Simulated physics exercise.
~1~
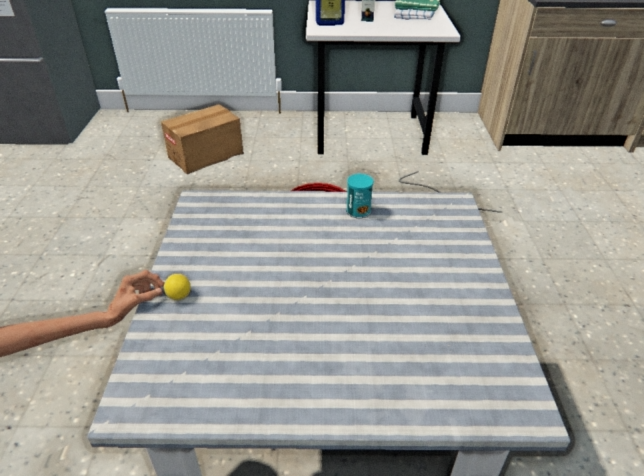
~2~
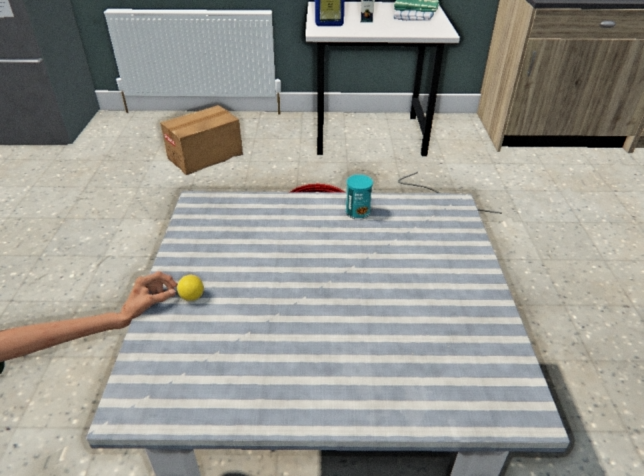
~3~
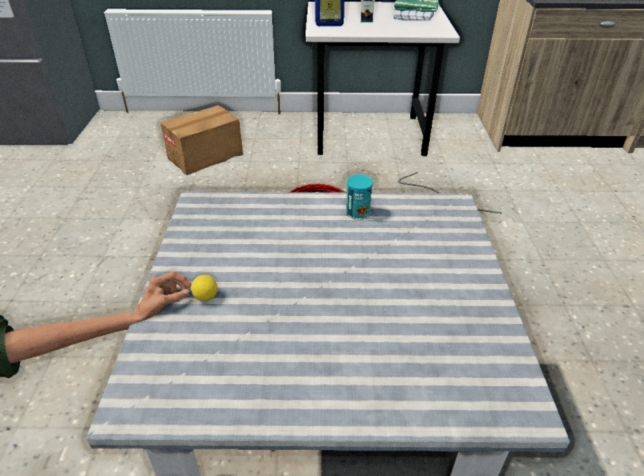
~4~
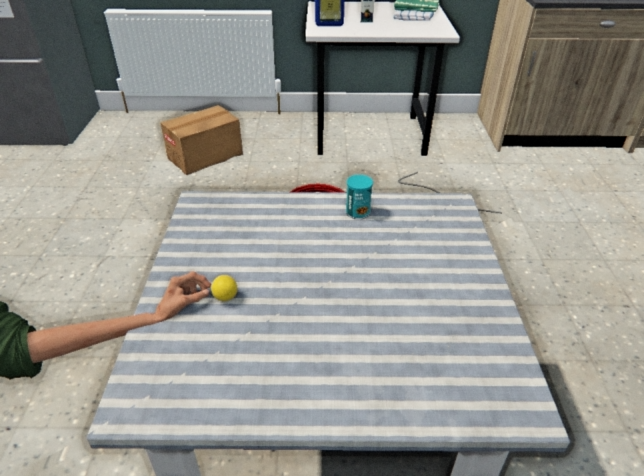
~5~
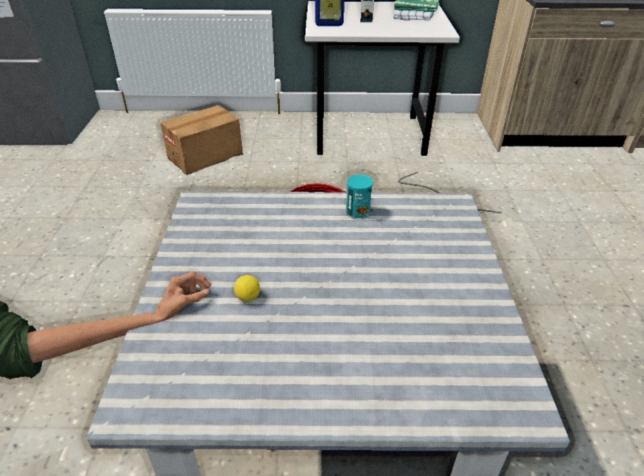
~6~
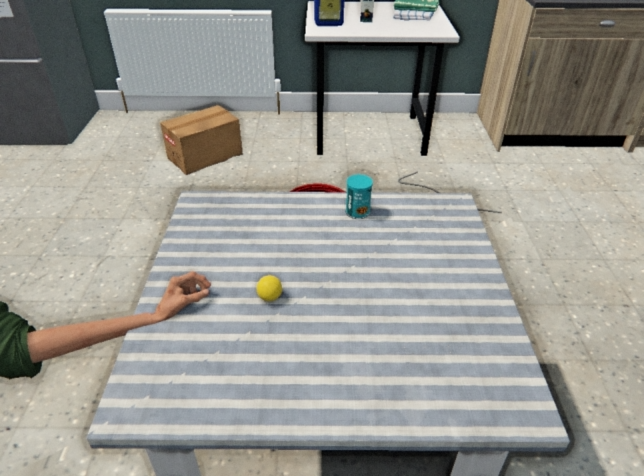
At the start, a hand at the left of a striped table holds its fingers against a yellow lemon, with a teal container near the far edge. The hand pushes the lemon steadily to the right, then stays still while the lemon moves on alone toward the middle, leaving a widening gap.
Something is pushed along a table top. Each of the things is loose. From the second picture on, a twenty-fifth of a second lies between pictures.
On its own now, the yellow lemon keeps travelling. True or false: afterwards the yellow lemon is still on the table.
False.
Then, 0.30 s on from there, yellow lemon shifted well along near (424, 289).
Then, 0.60 s on from there, yellow lemon now off the table.
Then, 1.00 s on from there, things are still on the move.
In the end, off the table, yellow lemon.
